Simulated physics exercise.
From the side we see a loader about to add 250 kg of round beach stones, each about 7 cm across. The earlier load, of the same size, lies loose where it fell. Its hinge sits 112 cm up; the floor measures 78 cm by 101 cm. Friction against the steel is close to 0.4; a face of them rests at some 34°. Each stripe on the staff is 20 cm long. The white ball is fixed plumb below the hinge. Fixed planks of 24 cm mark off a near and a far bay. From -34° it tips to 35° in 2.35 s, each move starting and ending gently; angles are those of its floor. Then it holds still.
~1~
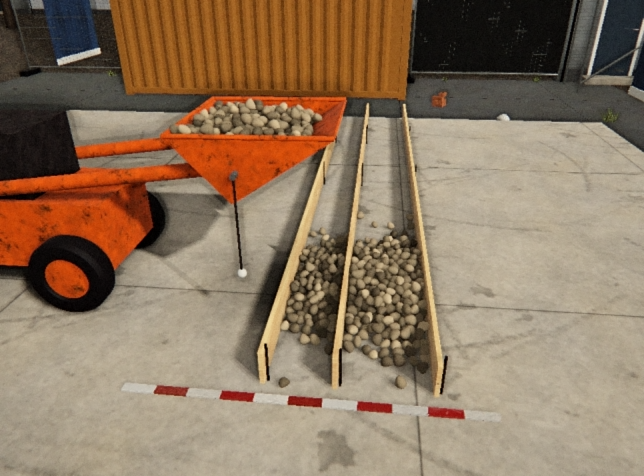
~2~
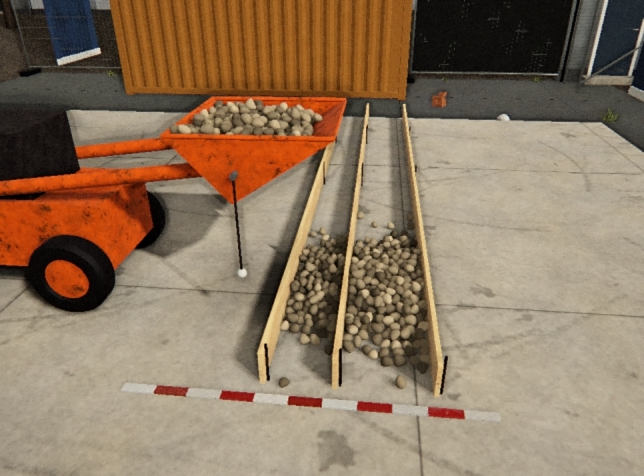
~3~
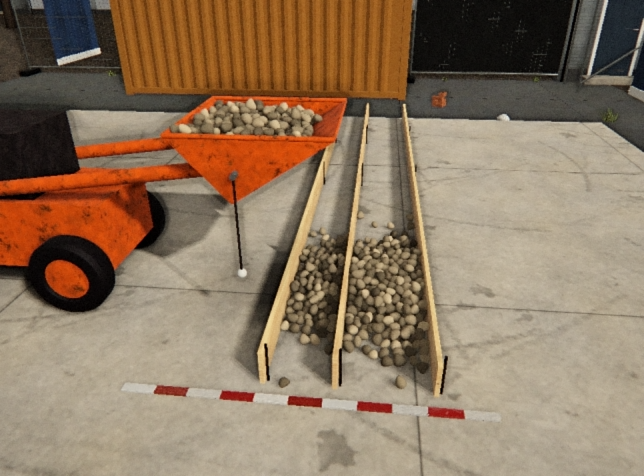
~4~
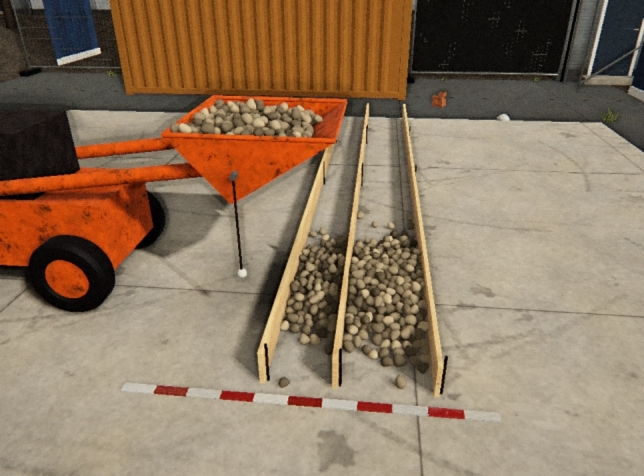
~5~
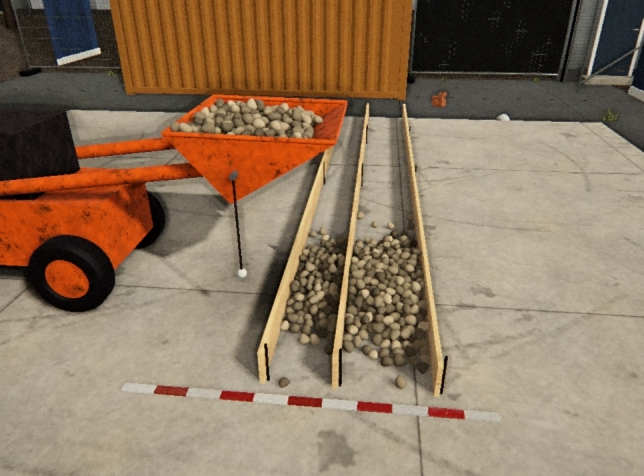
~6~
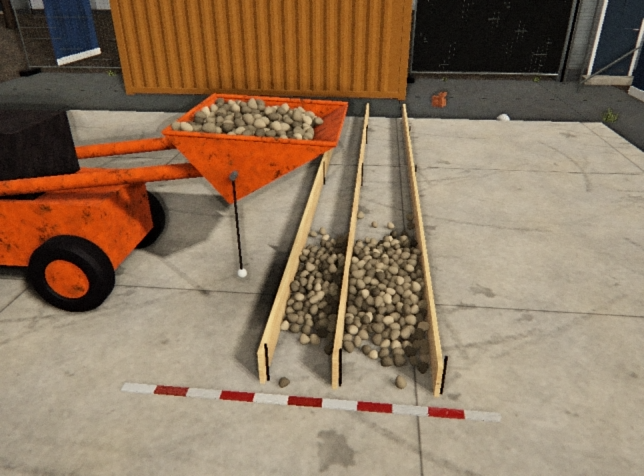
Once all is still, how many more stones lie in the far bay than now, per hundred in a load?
Close to 82 parts in a hundred.
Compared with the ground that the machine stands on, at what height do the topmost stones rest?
Some 40 cm above that level.
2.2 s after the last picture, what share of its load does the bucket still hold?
About 10 per cent.
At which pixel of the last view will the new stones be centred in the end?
Around (376, 270).
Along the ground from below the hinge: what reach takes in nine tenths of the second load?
Roughly 120 cm ahead of it.
Then, 1.5 s after the last picture the floor is at 24°; in per cent of one load, 88 in the bucket, 38 in the near bay, 74 in the far bay; the foremost stones are at (420, 315).
Then, 2.2 s after the last picture the floor is at 35°; in per cent of one load, 12 in the bucket, 51 in the near bay, 138 in the far bay; the foremost stones are at (420, 290).
Then, 2.5 s after the last picture the floor is at 35°; in per cent of one load, 0 in the bucket, 45 in the near bay, 153 in the far bay, 1 past the last board; the foremost stones are at (444, 273).
Then, 4.9 s after the last picture the floor is at 35°; in per cent of one load, 0 in the bucket, 46 in the near bay, 152 in the far bay, 2 past the last board; the foremost stones are at (471, 290). Net gain in the far bay, 82.
